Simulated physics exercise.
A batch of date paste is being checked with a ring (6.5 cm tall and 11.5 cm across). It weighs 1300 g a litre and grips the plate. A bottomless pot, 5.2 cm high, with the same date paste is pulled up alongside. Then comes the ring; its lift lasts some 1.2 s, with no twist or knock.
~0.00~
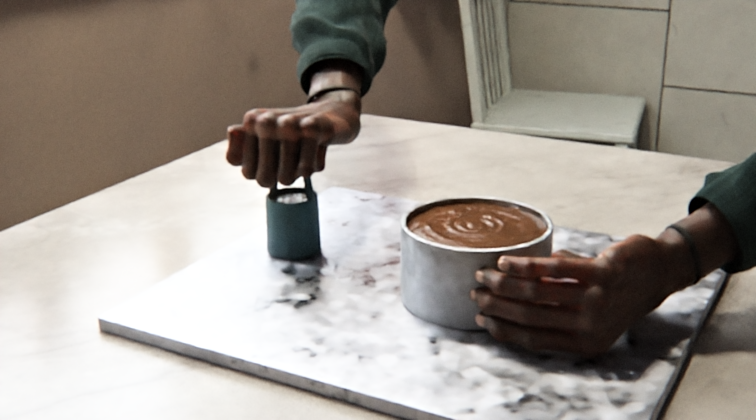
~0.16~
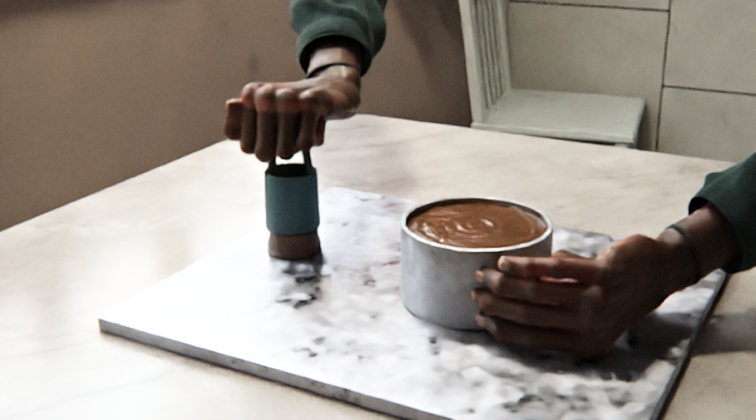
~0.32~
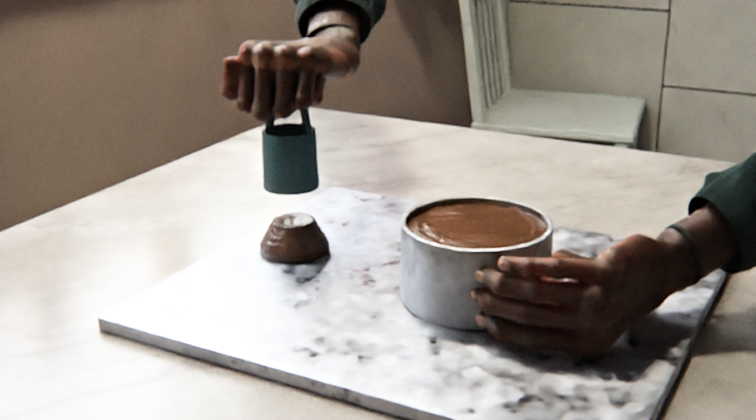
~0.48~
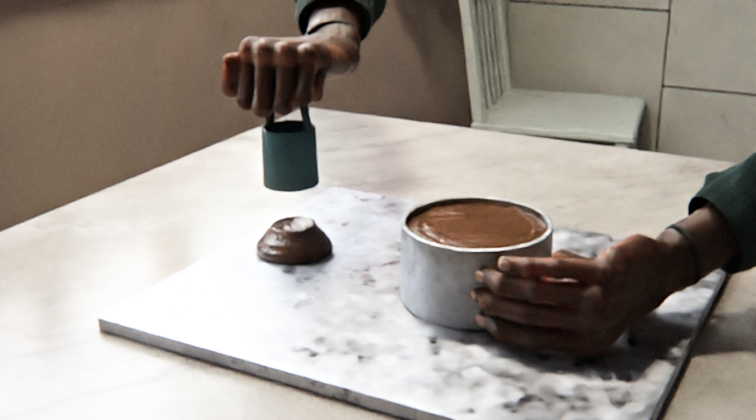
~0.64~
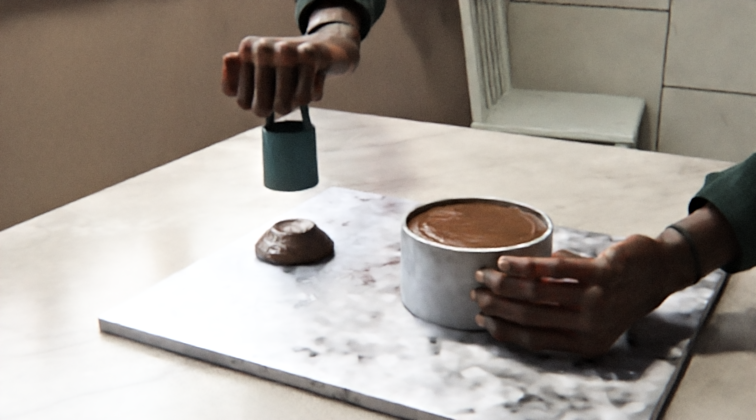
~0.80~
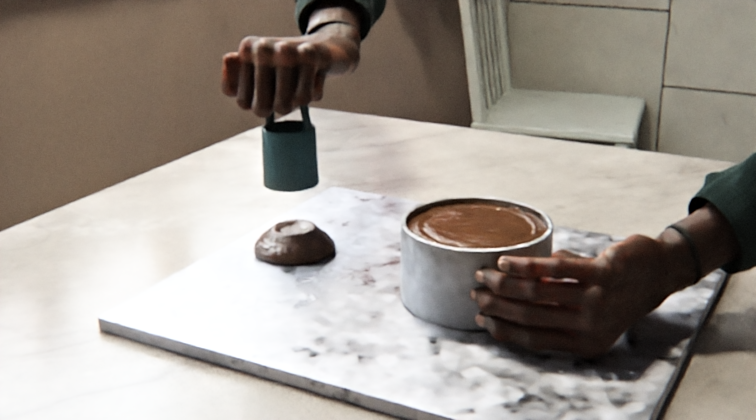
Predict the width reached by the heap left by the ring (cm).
Expect roughly 20.4 cm.
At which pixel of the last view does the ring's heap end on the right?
Near (600, 309).
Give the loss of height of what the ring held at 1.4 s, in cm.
Some 2.0 cm.
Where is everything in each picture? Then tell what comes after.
Middle of the pot's mouth at (292, 198), still down; middle of the ring's top at (477, 225), not yet moved, in the first picture.
Middle of the pot's mouth at (291, 173), raised 2.4 cm; middle of the ring's top at (477, 225), not yet moved, in the second picture.
Middle of the pot's mouth at (289, 133), raised 6.2 cm; the heap from the pot 3.1 cm high and 6.8 cm wide, top at (293, 223); middle of the ring's top at (477, 225), not yet moved, in the third picture.
Middle of the pot's mouth at (289, 130), raised 6.5 cm; the heap from the pot 2.7 cm high and 7.5 cm wide, top at (293, 227); middle of the ring's top at (477, 225), not yet moved, in the fourth picture.
Middle of the pot's mouth at (289, 130), raised 6.5 cm; the heap from the pot 2.5 cm high and 7.7 cm wide, top at (293, 229); middle of the ring's top at (477, 225), not yet moved, in the fifth picture.
Middle of the pot's mouth at (289, 130), raised 6.5 cm; the heap from the pot 2.4 cm high and 7.9 cm wide, top at (293, 230); middle of the ring's top at (477, 225), not yet moved, in the sixth picture.
By 1.1 s, the ring is up 1.5 cm; the date paste has come down 0.2 cm to 6.3 cm and is 13 cm wide.
By 1.4 s, the ring is up 4.1 cm; the date paste has come down 2.1 cm to 4.4 cm and is 17 cm wide.
By 1.7 s, the ring is up 6.6 cm; the date paste has come down 3.1 cm to 3.4 cm and is 19 cm wide.
By 2.1 s, the ring is clear; the date paste has come down 3.3 cm to 3.2 cm and is 20 cm wide.
By 3.1 s, at rest, the ring is clear; the date paste has come down 3.3 cm to 3.2 cm and is 20 cm wide.
